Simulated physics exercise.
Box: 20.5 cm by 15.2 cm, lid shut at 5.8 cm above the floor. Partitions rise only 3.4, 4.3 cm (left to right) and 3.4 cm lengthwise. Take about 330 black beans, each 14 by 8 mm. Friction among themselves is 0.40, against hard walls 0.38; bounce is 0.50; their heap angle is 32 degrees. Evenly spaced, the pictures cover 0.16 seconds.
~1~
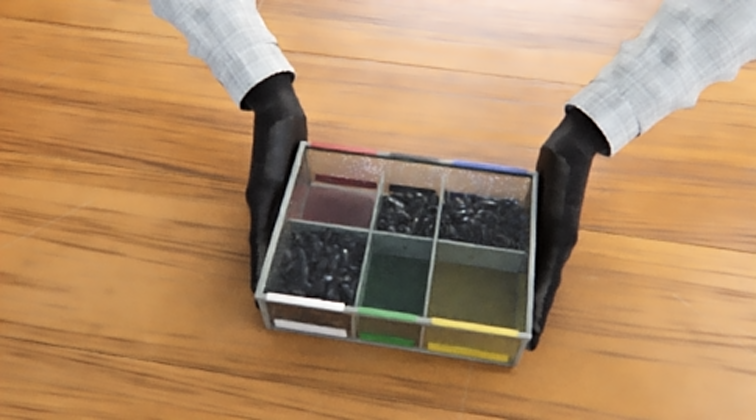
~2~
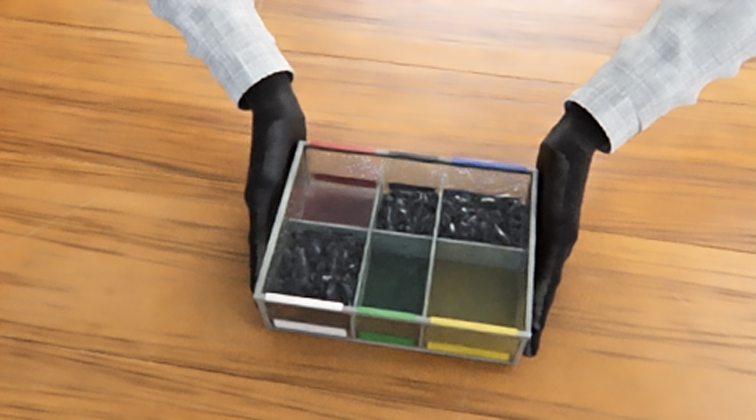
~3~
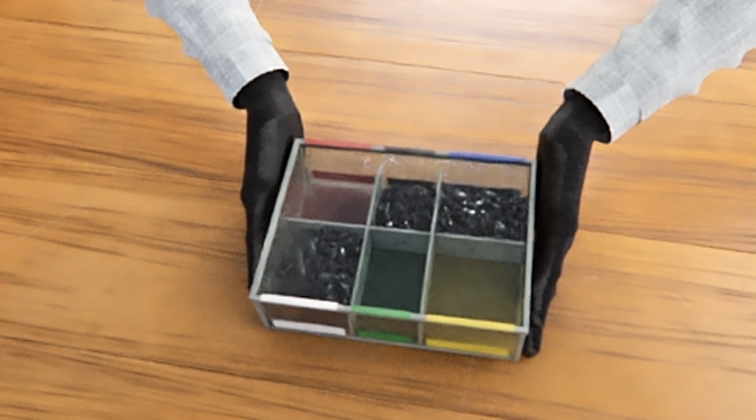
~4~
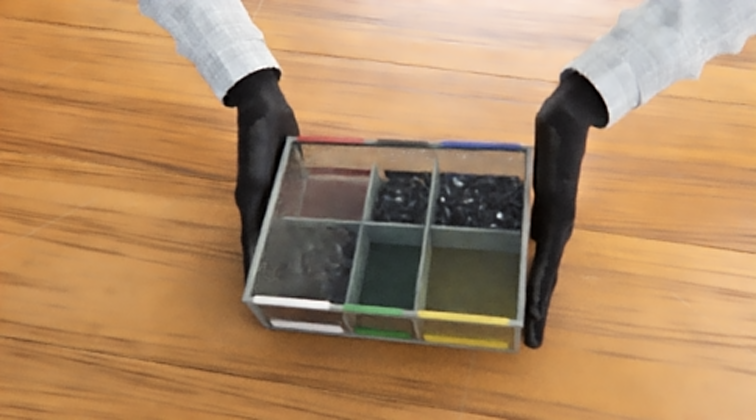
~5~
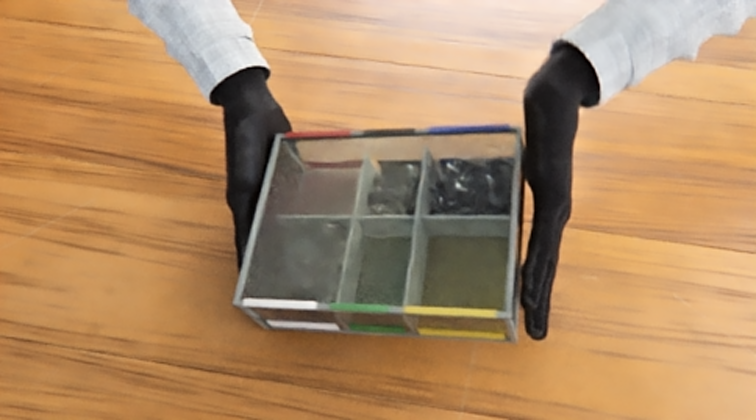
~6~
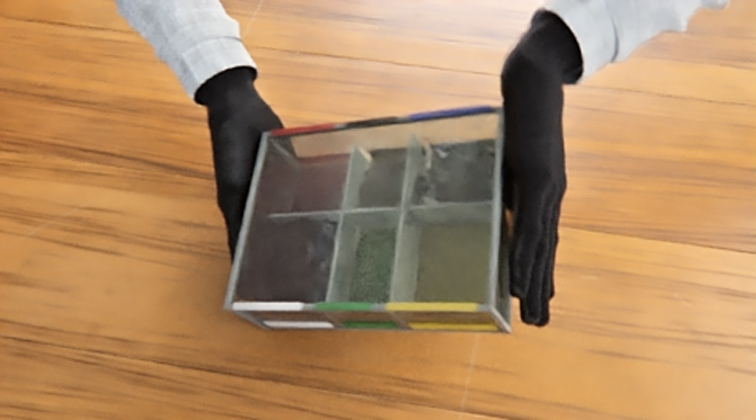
The clip shows two black-gloved hands holding a clear-lidded, six-compartment box with coloured edge markings above a wooden floor, gradually tilting it toward its front left corner as the dark pieces in three compartments become harder to distinguish.
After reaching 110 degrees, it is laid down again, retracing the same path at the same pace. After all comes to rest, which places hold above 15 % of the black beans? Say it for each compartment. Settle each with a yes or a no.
Result: Red: Fails. Blue: Succeeds. Green: Fails. Yellow: Fails. White: Succeeds. Black: Fails.
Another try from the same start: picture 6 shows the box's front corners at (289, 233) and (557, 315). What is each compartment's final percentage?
Red 0; blue 50; green 5; yellow 10; white 5; black 30.
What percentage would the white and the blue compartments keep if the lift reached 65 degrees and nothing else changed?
Then white would get 55 per cent and blue 25 per cent.
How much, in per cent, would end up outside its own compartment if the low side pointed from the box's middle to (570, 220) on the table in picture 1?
I'd say close to 45 %.
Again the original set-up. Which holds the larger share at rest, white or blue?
Go with white, that one ends with more.
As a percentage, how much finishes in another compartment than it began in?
Roughly 25 %.
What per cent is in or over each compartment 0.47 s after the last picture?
Red 5 %, blue 30 %, green 5 %, yellow 0 %, white 55 %, black 5 %.
Then, 0.47 s after the last picture, tilt 109 degrees; red 5 %, blue 30 %, green 5 %, white 55 %, black 5 %.
Then, 0.78 s after the last picture, tilt 45 degrees; red 5 %, blue 25 %, white 65 %.
Then, 1.18 s after the last picture, tilt 0 degrees; red 10 %, blue 25 %, white 65 %.
In the end, red 10 %, blue 25 %, green 0 %, yellow 0 %, white 65 %, black 0 %.
